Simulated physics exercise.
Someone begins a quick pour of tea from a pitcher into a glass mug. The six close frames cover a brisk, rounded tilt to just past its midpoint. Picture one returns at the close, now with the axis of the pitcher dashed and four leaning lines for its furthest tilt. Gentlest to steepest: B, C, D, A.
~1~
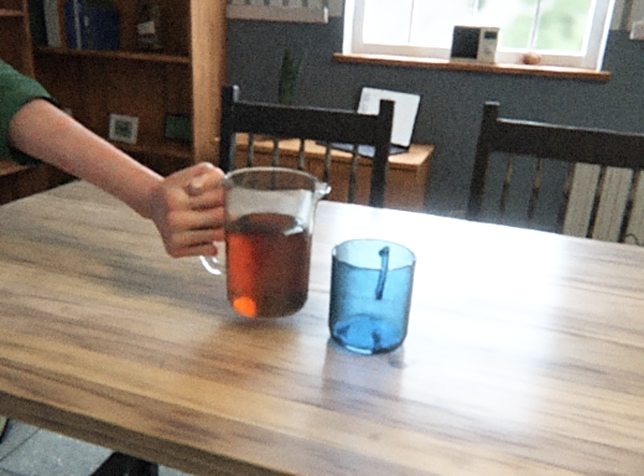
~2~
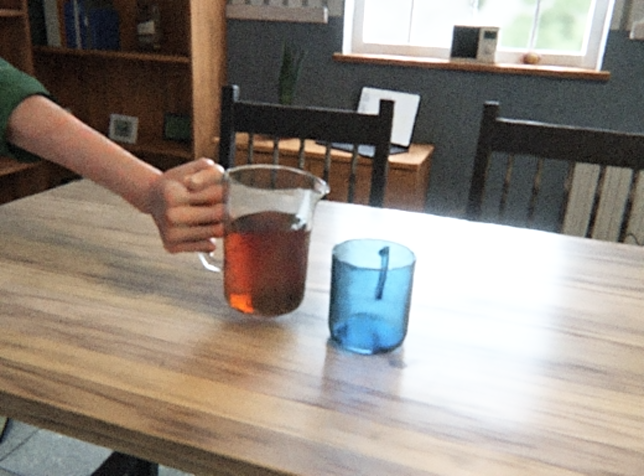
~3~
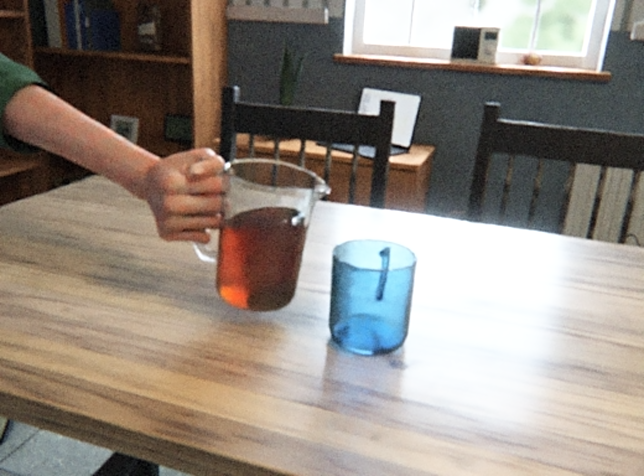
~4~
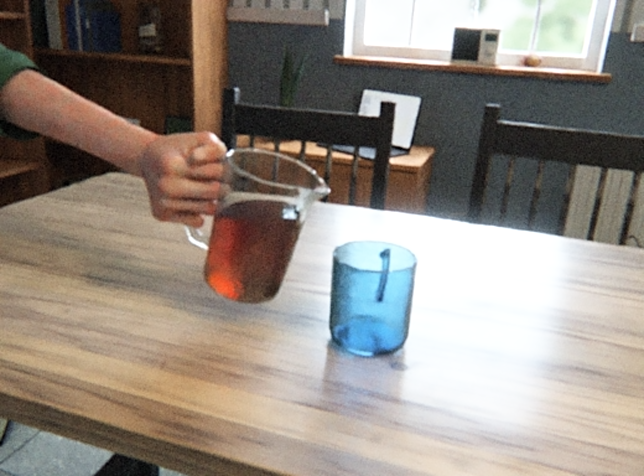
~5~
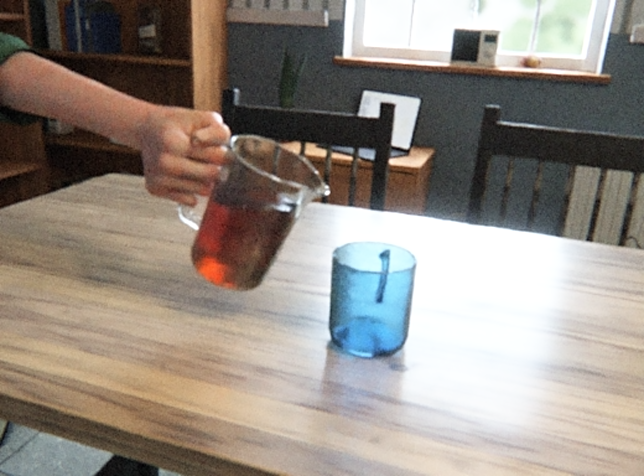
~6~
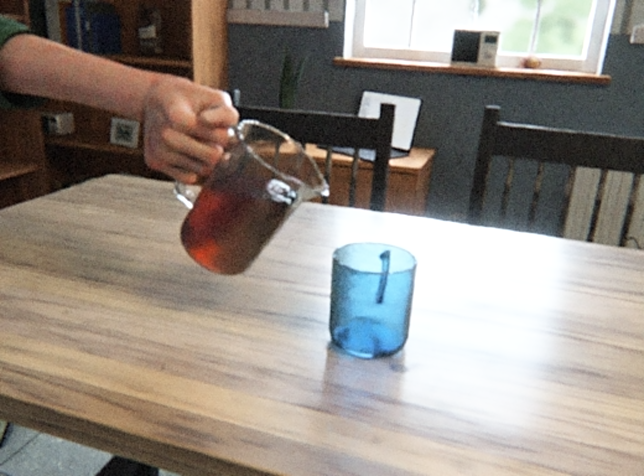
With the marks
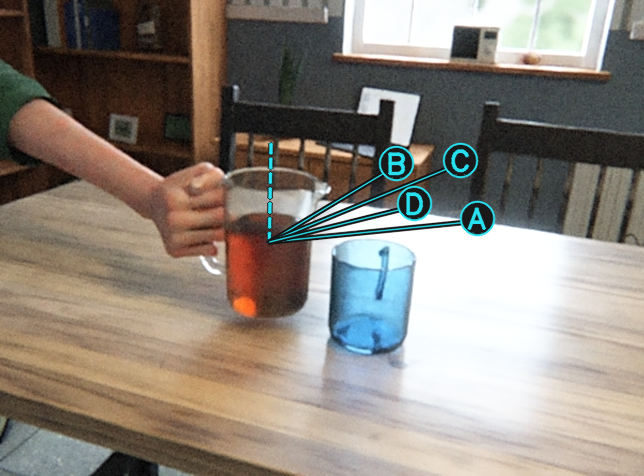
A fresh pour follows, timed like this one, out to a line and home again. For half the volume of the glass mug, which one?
A works best here.
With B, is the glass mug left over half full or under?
Under half.
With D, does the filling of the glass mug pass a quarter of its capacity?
Yes, clearly.
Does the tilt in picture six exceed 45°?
No.
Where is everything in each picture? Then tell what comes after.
In the first picture, upright, lip at (327, 190); rim of the glass mug round (374, 252); nothing has left yet.
In the second picture, upright, lip at (327, 190); nothing has left yet.
In the third picture, tipped about 7°, lip at (327, 190); nothing has left yet.
In the fourth picture, tipped about 14°, lip at (327, 192); nothing has left yet.
In the fifth picture, tipped about 23°, lip at (326, 192); nothing has left yet.
In the sixth picture, tipped about 33°, lip at (325, 193); nothing has left yet.
On the marked copy, A at (461, 222); B at (382, 173); C at (446, 169); D at (399, 209).
With A, the glass mug ends with about 50 % of what it can hold.
With B, the glass mug ends with about 8 % of what it can hold.
With C, the glass mug ends with about 18 % of what it can hold.
With D, the glass mug ends with about 32 % of what it can hold.
